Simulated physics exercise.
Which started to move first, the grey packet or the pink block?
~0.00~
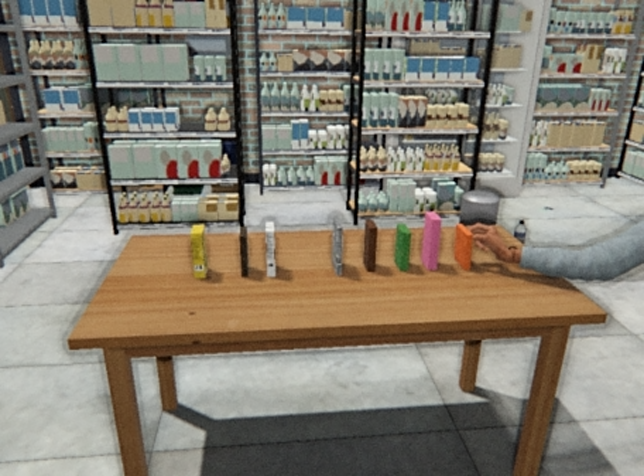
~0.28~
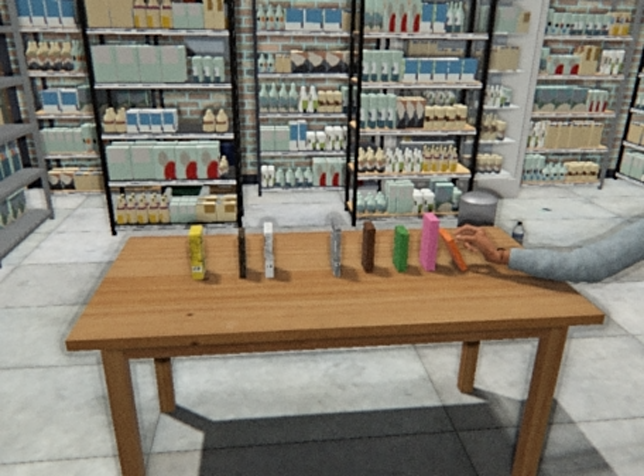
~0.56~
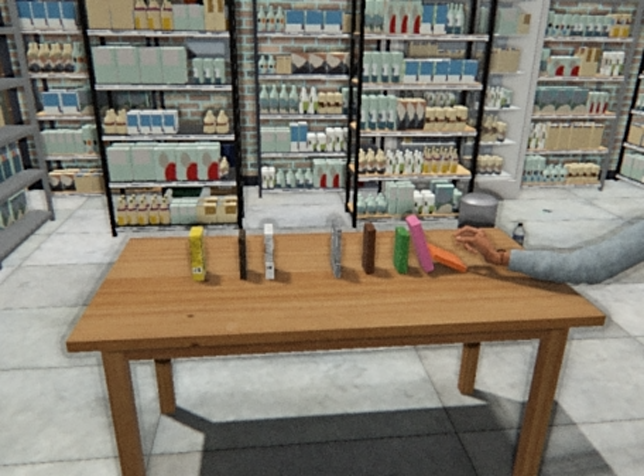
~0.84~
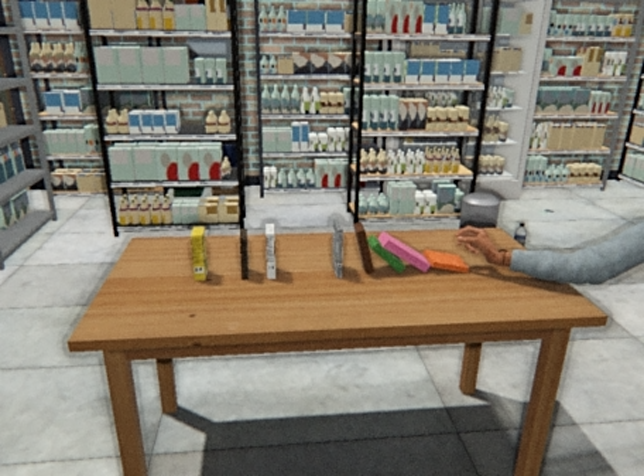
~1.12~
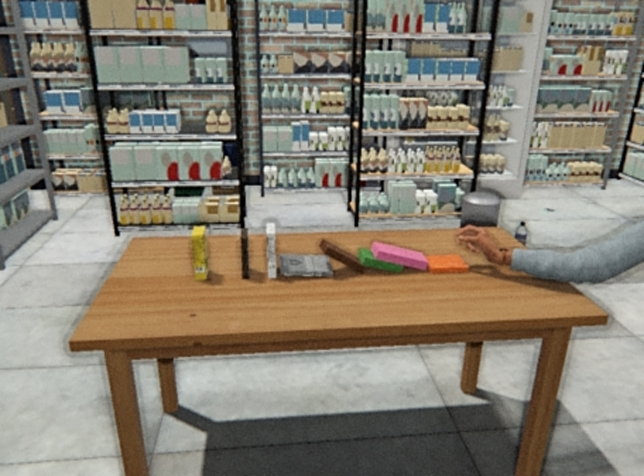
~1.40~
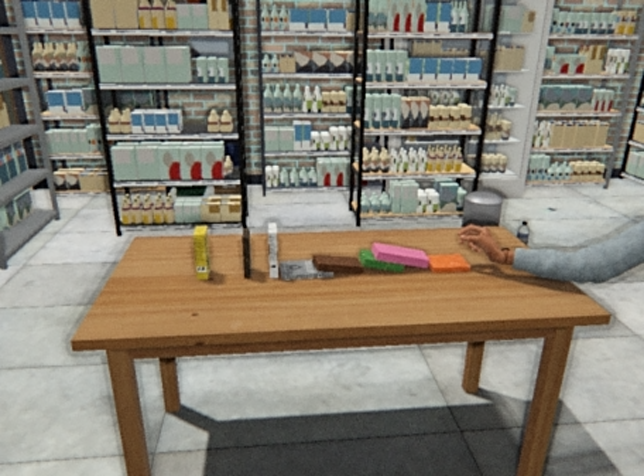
The pink block started to move first, and the grey packet went over only later.
A hand at the right of a wooden table tipped the orange block leftward, and the pink, green, brown and grey pieces toppled in turn. All five ended up lying down, while the white, black and yellow ones stayed standing.
